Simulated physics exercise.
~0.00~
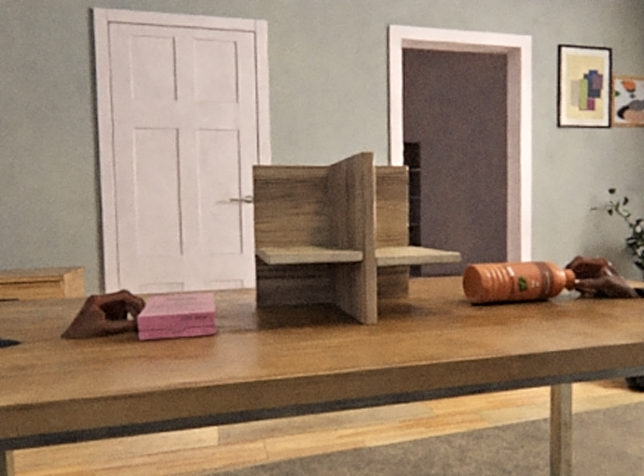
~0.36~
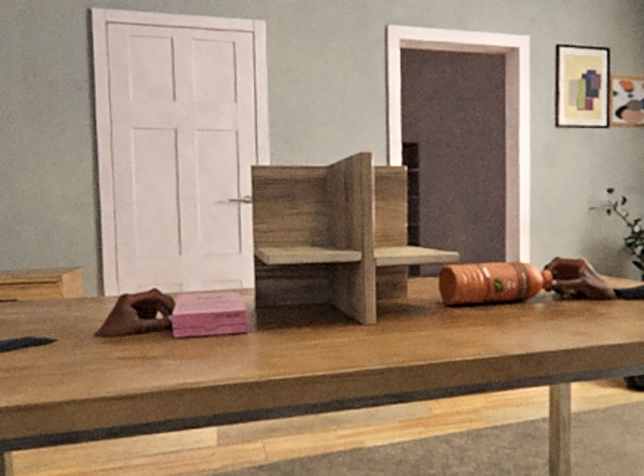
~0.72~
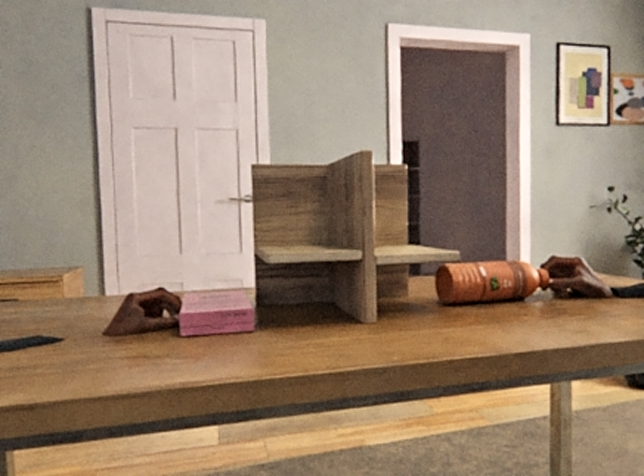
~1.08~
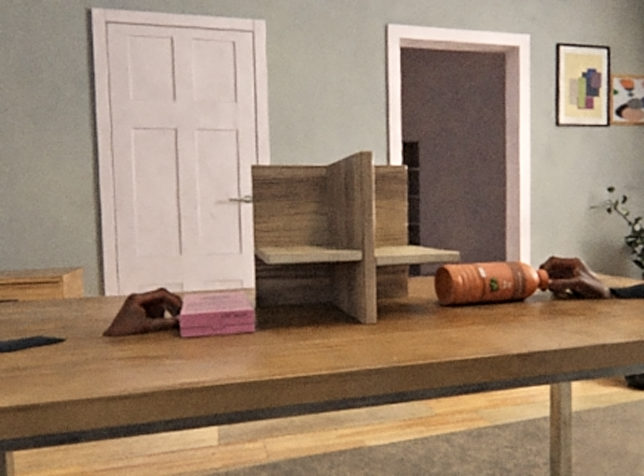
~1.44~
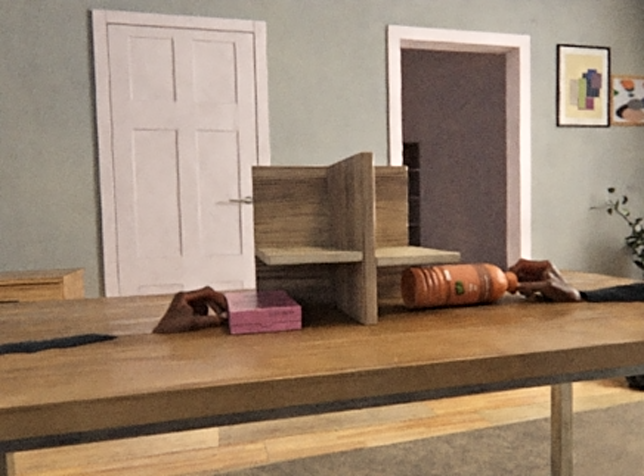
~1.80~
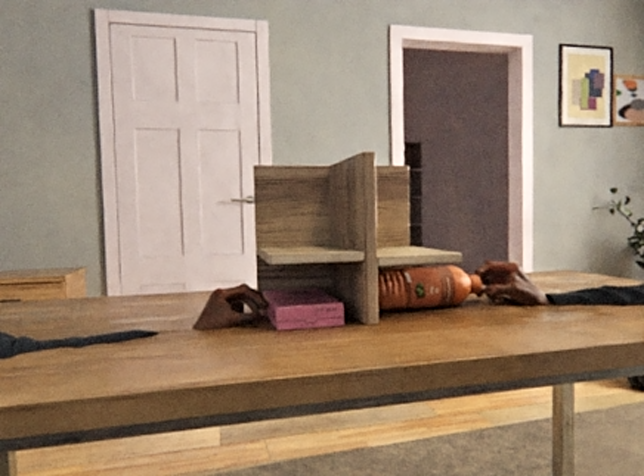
We see a two-sided wooden shelf on a table as one hand pushes a pink packet in from the left and another pushes an orange bottle, lying on its side, from the right, until both slide under the ledges on either side of the central divider.
